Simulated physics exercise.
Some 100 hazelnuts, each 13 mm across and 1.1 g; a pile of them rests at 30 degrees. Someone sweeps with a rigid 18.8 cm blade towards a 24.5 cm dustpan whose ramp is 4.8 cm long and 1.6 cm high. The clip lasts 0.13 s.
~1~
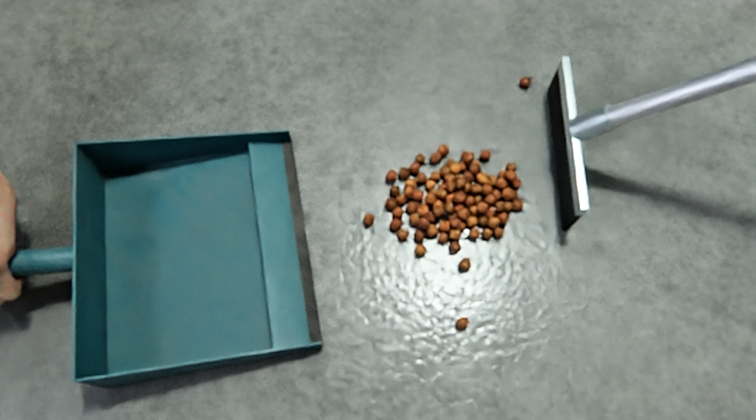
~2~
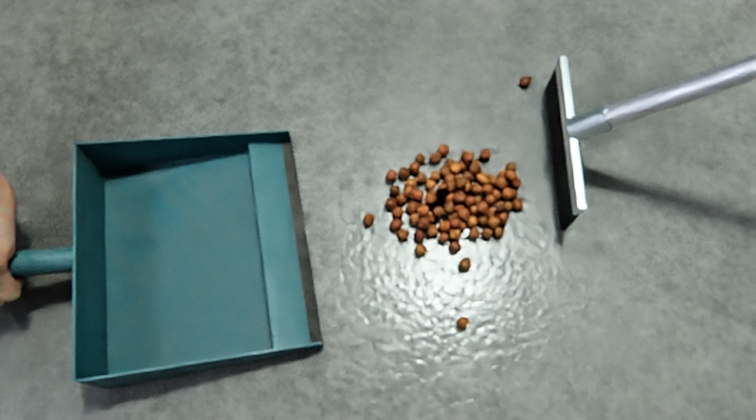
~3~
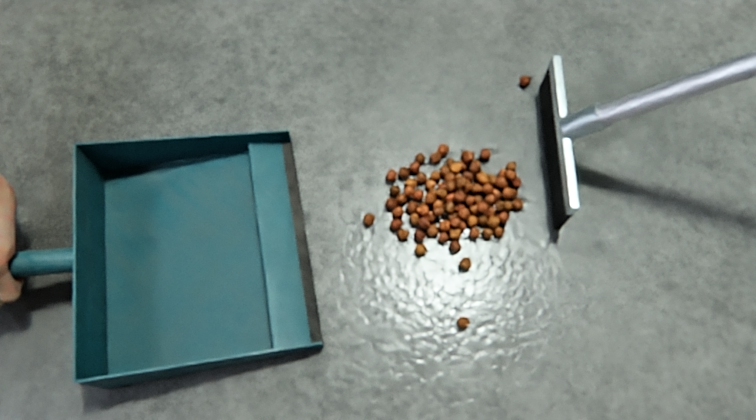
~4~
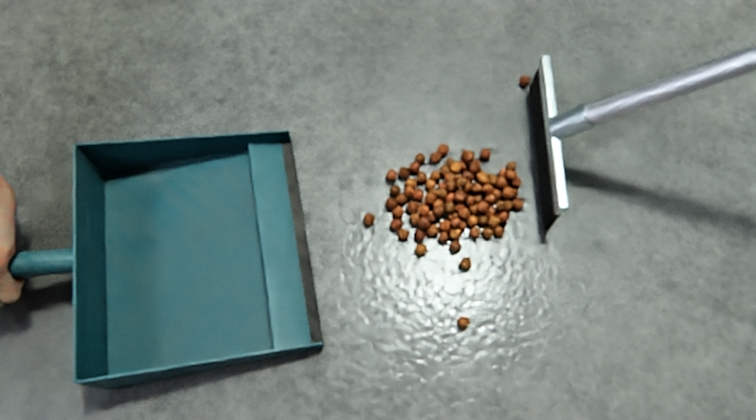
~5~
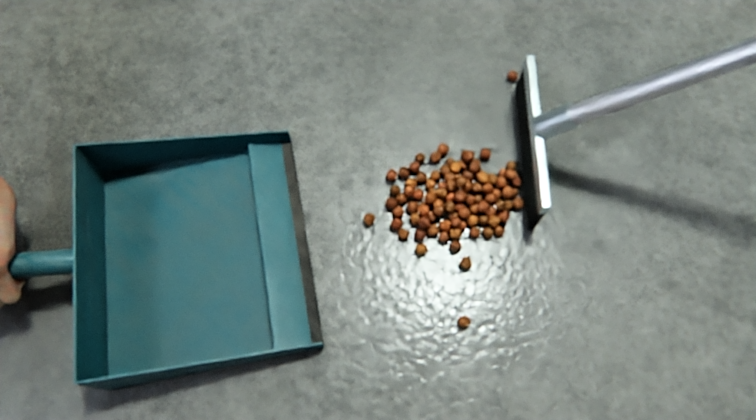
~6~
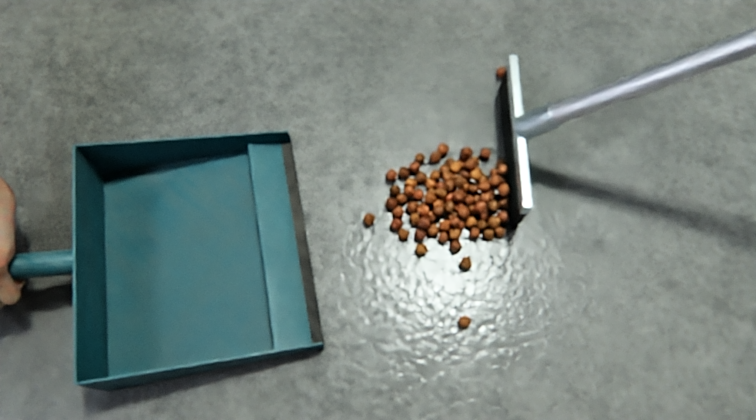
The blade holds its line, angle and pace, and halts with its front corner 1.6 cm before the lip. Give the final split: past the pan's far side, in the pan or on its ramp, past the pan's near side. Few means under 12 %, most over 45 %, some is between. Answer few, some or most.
Far side: Some, pan: Some, near side: Few.
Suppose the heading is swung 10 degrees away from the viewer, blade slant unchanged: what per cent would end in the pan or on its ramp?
It would be near 20 per cent.
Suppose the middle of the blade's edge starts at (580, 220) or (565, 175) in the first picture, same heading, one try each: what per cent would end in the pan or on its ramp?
Some 30 and 30 per cent.
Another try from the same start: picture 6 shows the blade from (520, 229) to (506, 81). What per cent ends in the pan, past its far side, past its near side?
Pan 35, far 10, near 5.
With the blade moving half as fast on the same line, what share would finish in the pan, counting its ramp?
It would be near 20 per cent.
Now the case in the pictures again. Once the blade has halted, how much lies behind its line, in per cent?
Some 25 per cent.
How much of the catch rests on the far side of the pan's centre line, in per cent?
Some 80 per cent.
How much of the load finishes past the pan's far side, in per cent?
Roughly 20 per cent.
Then, 0.15 s after the last picture, middle of the blade 14 cm from the lip; 0 % over the lip, far side 5 %, near side 0 %.
Then, 0.26 s after the last picture, middle of the blade 6 cm from the lip; 5 % over the lip, far side 10 %, near side 0 %.
Then, 0.49 s after the last picture, middle of the blade 4 cm from the lip; 30 % over the lip, far side 15 %, near side 5 %.
In the end, far side 20 %, pan 25 %, near side 5 %, in front of the lip or behind the blade 55 %.
